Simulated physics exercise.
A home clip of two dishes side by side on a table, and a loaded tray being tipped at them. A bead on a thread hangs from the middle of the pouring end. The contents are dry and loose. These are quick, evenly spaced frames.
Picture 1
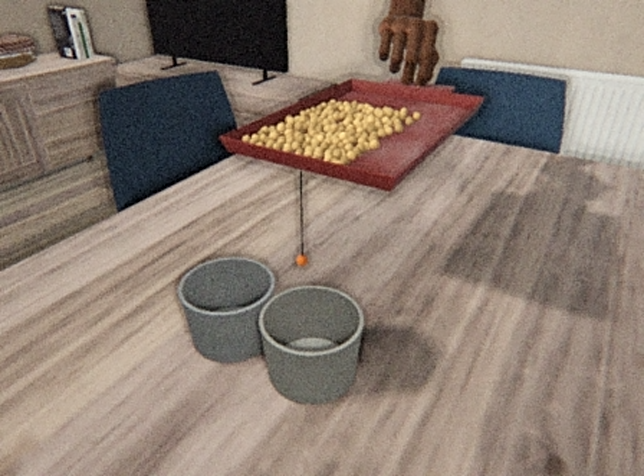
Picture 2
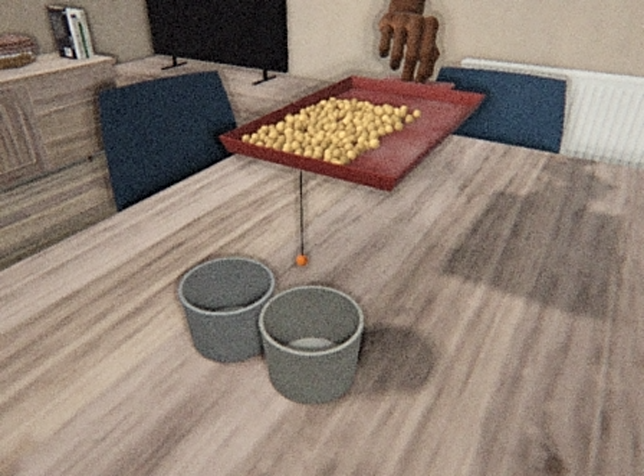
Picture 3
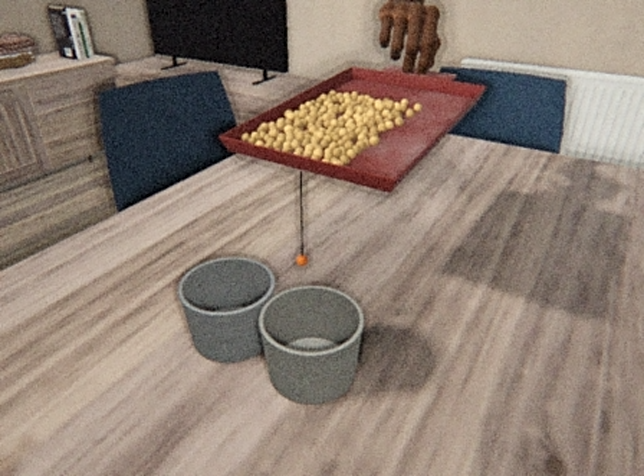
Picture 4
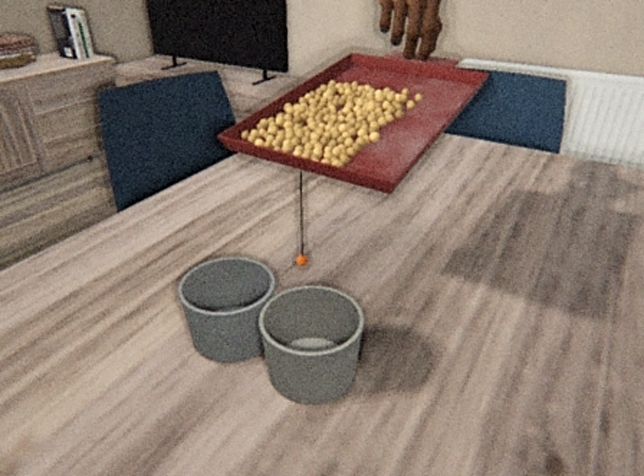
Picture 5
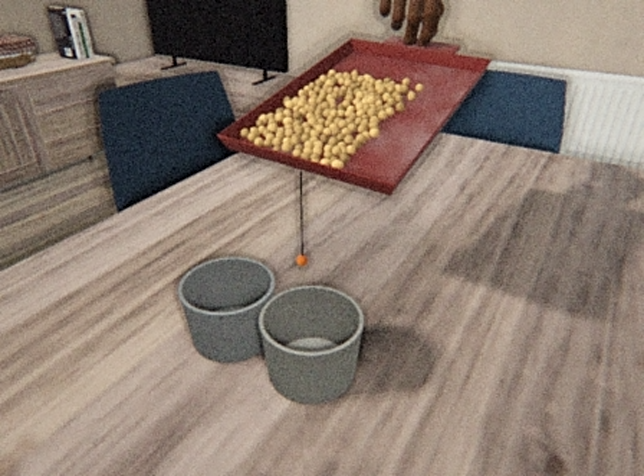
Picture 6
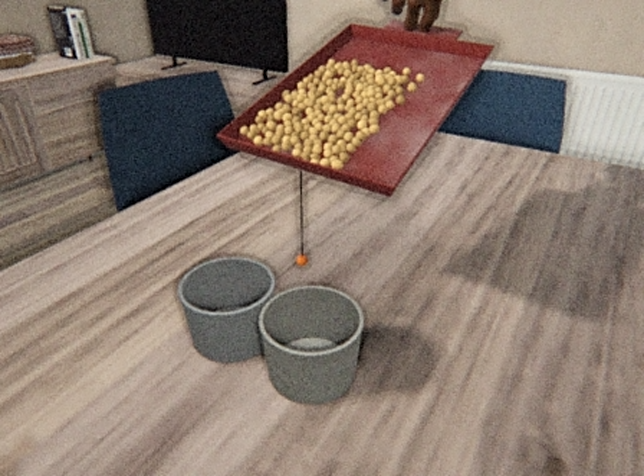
A brown hand shows at the top behind a red tray of dried chickpeas, seen from slightly above a wood-grain table in a room with blue chairs, a dark screen and a white radiator. Two grey dishes sit side by side below, near an orange bead hanging on a dark thread. The tray's far end rises steadily, tilting it toward the dishes, while the chickpeas stay heaped and the camera stays still.
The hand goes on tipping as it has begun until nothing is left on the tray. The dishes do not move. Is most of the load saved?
They take over half between them.
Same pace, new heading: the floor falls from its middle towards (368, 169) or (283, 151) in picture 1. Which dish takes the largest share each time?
At the first place the right-hand dish, at the second left.
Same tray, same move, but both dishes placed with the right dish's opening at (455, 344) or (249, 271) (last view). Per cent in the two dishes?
First some 50, then 10 per cent.
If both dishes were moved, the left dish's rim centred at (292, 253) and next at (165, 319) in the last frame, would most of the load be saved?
At the first place the smaller part, at the second not half.
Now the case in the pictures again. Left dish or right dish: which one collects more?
It is the right-hand dish.
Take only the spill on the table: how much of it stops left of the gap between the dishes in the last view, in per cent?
Roughly 20 in a hundred.
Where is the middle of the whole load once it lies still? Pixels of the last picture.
Around (315, 368).
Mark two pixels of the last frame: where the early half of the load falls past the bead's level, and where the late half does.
Early half (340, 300), late half (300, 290).
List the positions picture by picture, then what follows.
The first frame shows corners of the pouring end (228, 136) and (392, 174), level; middle of the load (342, 130), dried chickpeas; left dish (199, 331); right dish (284, 371); bead on its thread (302, 261).
The second frame shows corners of the pouring end (228, 136) and (392, 174), level; middle of the load (342, 129).
The third frame shows corners of the pouring end (227, 135) and (392, 175), tipped barely, lowest at the right corner; middle of the load (342, 125).
The fourth frame shows corners of the pouring end (227, 134) and (391, 177), tipped a little, lowest at the right corner; middle of the load (341, 119).
The fifth frame shows corners of the pouring end (226, 134) and (391, 179), tipped a little, lowest at the right corner; middle of the load (341, 114).
The sixth frame shows corners of the pouring end (225, 133) and (391, 181), tipped clearly, lowest at the right corner; middle of the load (341, 108); left dish (199, 331); right dish (284, 371).
Just after the last frame, tray tipped steeply; almost all on the tray; just a few in the right dish.
A moment on, tray tipped past a quarter turn; roughly a third on the tray; about a tenth in the right dish; just a few in the left dish; about a tenth outside both; roughly half in the air.
Further on, tray tipped past a quarter turn; roughly half in the right dish; roughly a quarter in the left dish; roughly a third outside both.
When it is over, tray tipped past a quarter turn; roughly half in the right dish; roughly a quarter in the left dish; roughly a third outside both.
